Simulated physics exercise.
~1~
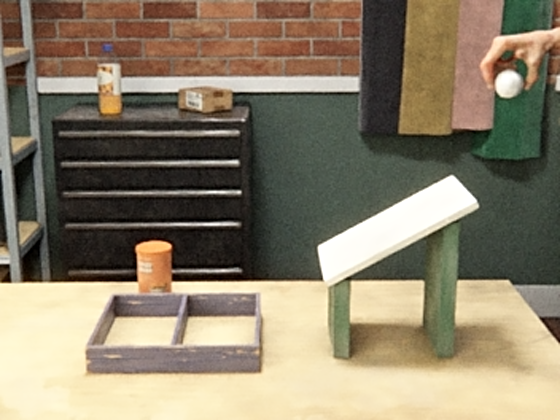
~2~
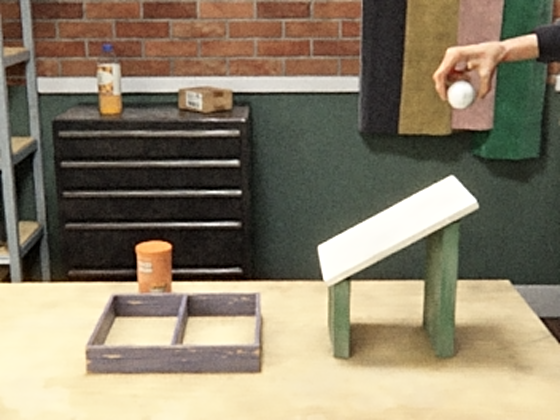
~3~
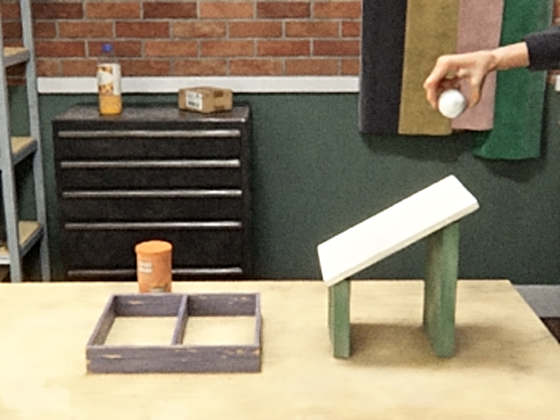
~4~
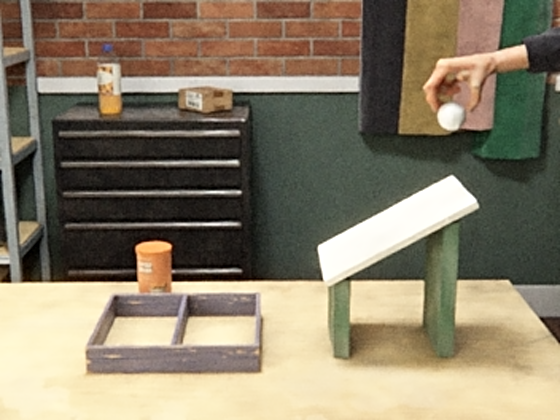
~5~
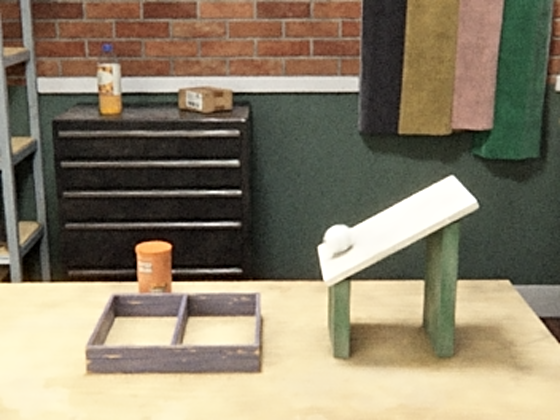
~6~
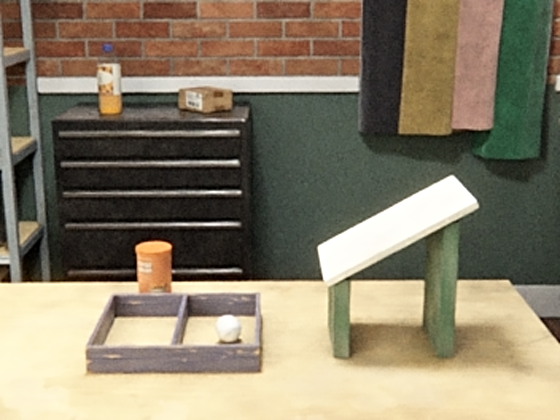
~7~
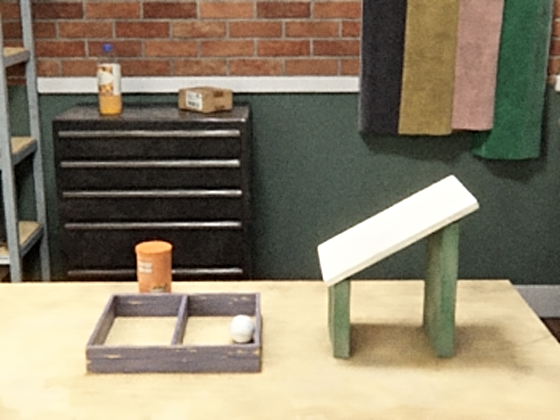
A hand releases a white onion onto a sloping board, and it lands in the tray's right bay.
